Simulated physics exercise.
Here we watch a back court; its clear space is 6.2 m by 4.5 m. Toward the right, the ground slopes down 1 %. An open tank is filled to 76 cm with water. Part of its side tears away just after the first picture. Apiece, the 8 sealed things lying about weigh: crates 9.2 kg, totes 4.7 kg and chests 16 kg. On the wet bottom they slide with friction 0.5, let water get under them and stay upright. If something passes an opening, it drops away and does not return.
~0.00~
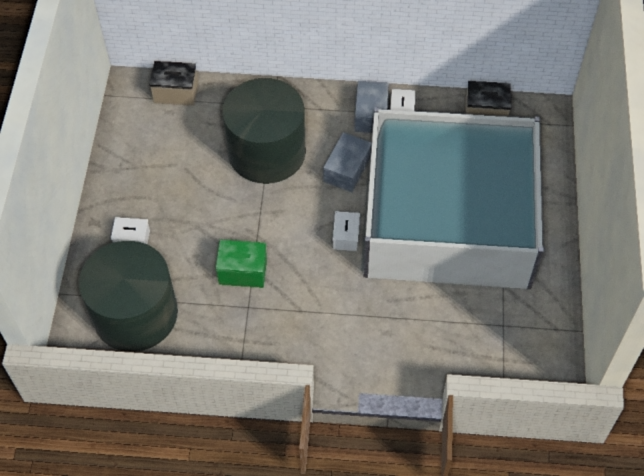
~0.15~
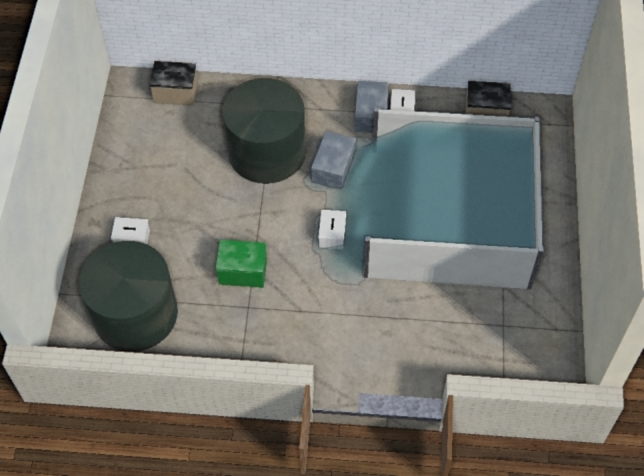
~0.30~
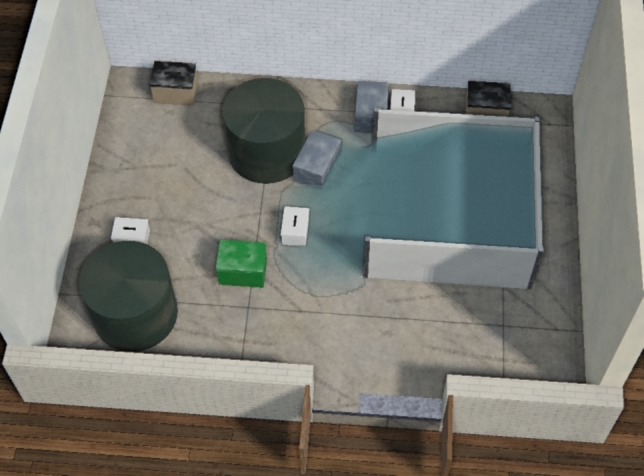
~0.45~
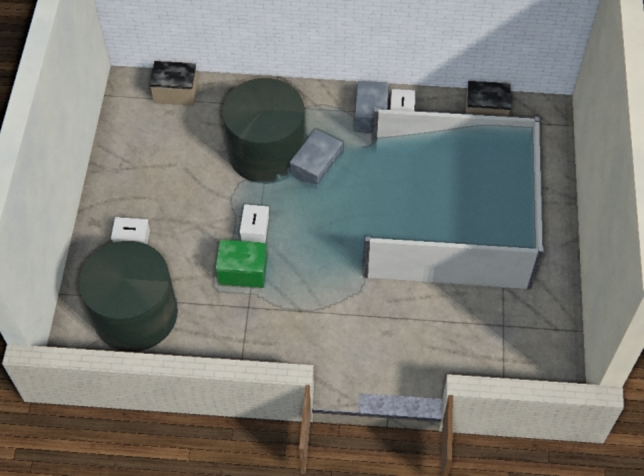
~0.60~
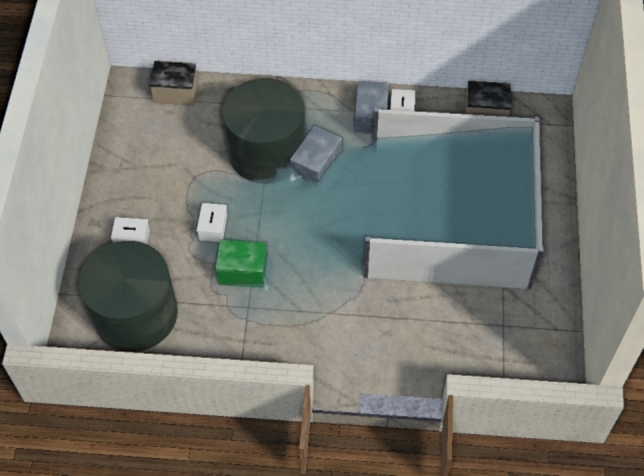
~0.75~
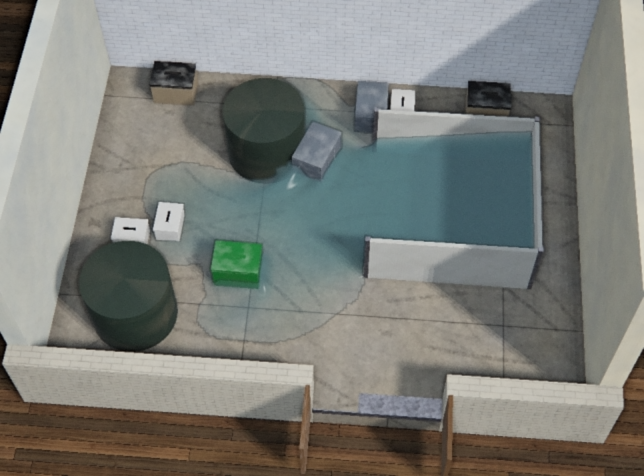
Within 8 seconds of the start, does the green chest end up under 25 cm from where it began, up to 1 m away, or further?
Chances are it goes a good distance.
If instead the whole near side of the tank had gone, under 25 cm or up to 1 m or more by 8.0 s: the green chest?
Result: The green chest remains where it was.
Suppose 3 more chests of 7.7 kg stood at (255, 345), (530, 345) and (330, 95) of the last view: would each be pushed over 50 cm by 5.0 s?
Order as asked - farther, not as far, not as far.
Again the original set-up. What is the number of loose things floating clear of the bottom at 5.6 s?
7 of them.
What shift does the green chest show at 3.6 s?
Some 140 cm from the start.
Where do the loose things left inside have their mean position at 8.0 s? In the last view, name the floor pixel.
Mean position: Approximately (392, 204).
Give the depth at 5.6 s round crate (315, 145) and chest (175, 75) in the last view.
Depth approx. 12 cm / 12 cm.
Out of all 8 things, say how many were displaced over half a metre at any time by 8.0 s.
By my count, 8.
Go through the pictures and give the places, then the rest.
The first frame shows the green chest at (241, 256) rests on the ground; 3.3 m2 under water; 0 of 8 have shifted.
The second frame shows the green chest at (241, 256), on the bottom; 4.2 m2 under water; 2 of 8 have shifted.
The third frame shows the green chest at (241, 256), on the bottom; water covers 5.6 m2; 2 of 8 have shifted.
The fourth frame shows the green chest at (241, 256), on the bottom; 6.9 m2 under water; 2 of 8 have shifted.
The fifth frame shows the green chest at (241, 256), on the bottom; 8.3 m2 under water; 2 of 8 have shifted.
The sixth frame shows the green chest at (236, 257) rests on the ground, 6 cm from its start; water covers 9.9 m2; 3 of 8 have shifted.
After 1.6 s the green chest is near (195, 269), 0.6 m from its start, afloat; 0 of 8 are out; 4 afloat.
After 3.6 s the green chest is near (313, 343), 1.4 m from its start, aground; 0 of 8 are out; 5 afloat.
After 5.6 s the green chest is near (484, 320), 2.9 m from its start, aground; 0 of 8 are out; 7 afloat.
After 8.0 s the green chest is near (543, 294), 3.5 m from its start, afloat; 0 of 8 are out; 7 afloat.
